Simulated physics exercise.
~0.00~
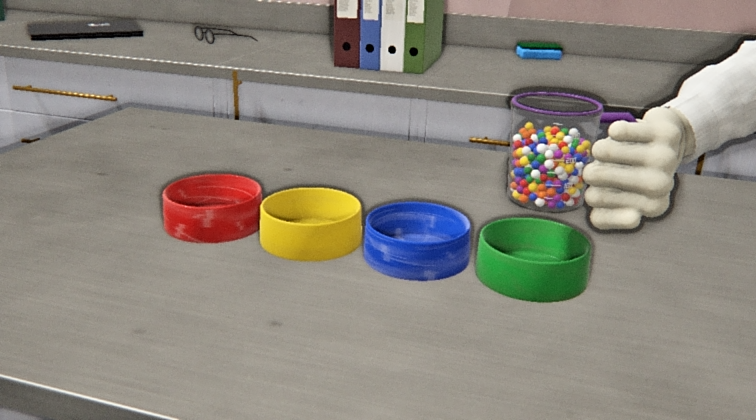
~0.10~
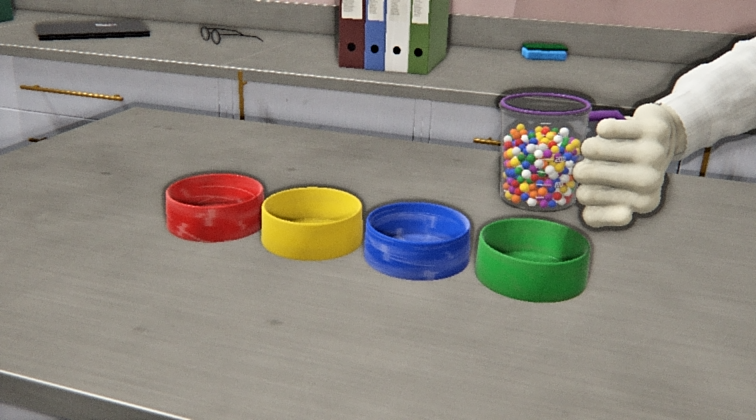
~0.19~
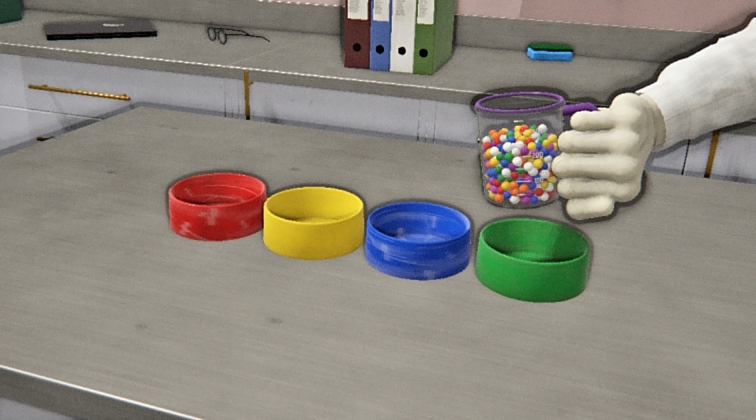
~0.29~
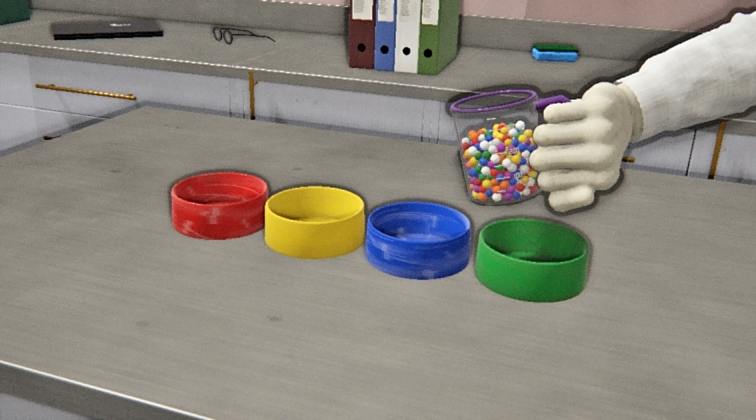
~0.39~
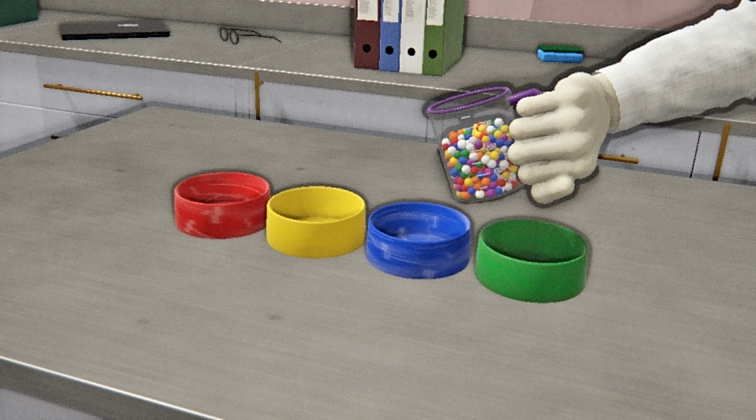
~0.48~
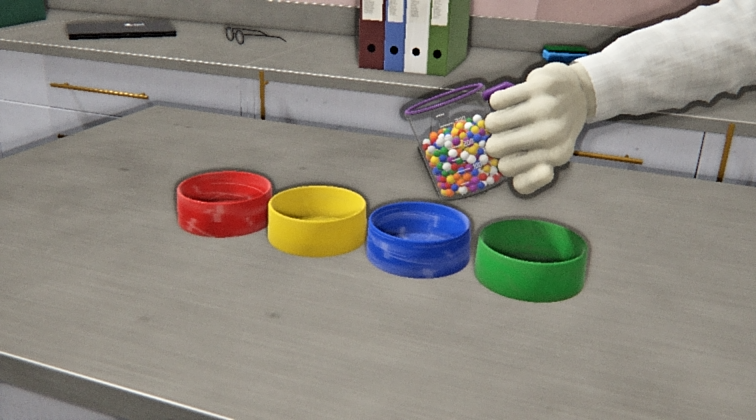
A gloved hand moves a clear cup of colorful beads left above four dishes, tilting it.
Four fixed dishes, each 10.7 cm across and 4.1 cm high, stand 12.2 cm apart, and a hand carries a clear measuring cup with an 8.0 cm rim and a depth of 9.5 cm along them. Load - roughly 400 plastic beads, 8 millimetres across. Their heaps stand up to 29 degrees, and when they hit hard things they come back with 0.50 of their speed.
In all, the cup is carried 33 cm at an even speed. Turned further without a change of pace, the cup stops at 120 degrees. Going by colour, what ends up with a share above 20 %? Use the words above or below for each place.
Red: Above; blue: Below; green: Below; yellow: Below; counter: Below.
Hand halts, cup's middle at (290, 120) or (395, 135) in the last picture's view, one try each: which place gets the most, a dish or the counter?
Try 1 - red; try 2 - yellow.
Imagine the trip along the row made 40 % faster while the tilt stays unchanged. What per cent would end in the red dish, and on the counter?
Red 100, counter 0.
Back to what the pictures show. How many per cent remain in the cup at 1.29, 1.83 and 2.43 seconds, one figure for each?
Series: 100 / 85 / 0 per cent.
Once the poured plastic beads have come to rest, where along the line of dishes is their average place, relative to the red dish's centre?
The average sits about 2 cm from the centre, on its left.
Then, at 1.29 s, tilt 68 degrees; cup holds 100 %.
After 1.83 s, tilt 98 degrees; cup holds 85 %, red 10 %.
After 2.43 s, tilt 120 degrees; cup holds 0 %, red 95 %.
By 3.1 s all is still; red 95 %, blue 0 %, green 0 %, yellow 0 %, counter 5 %.
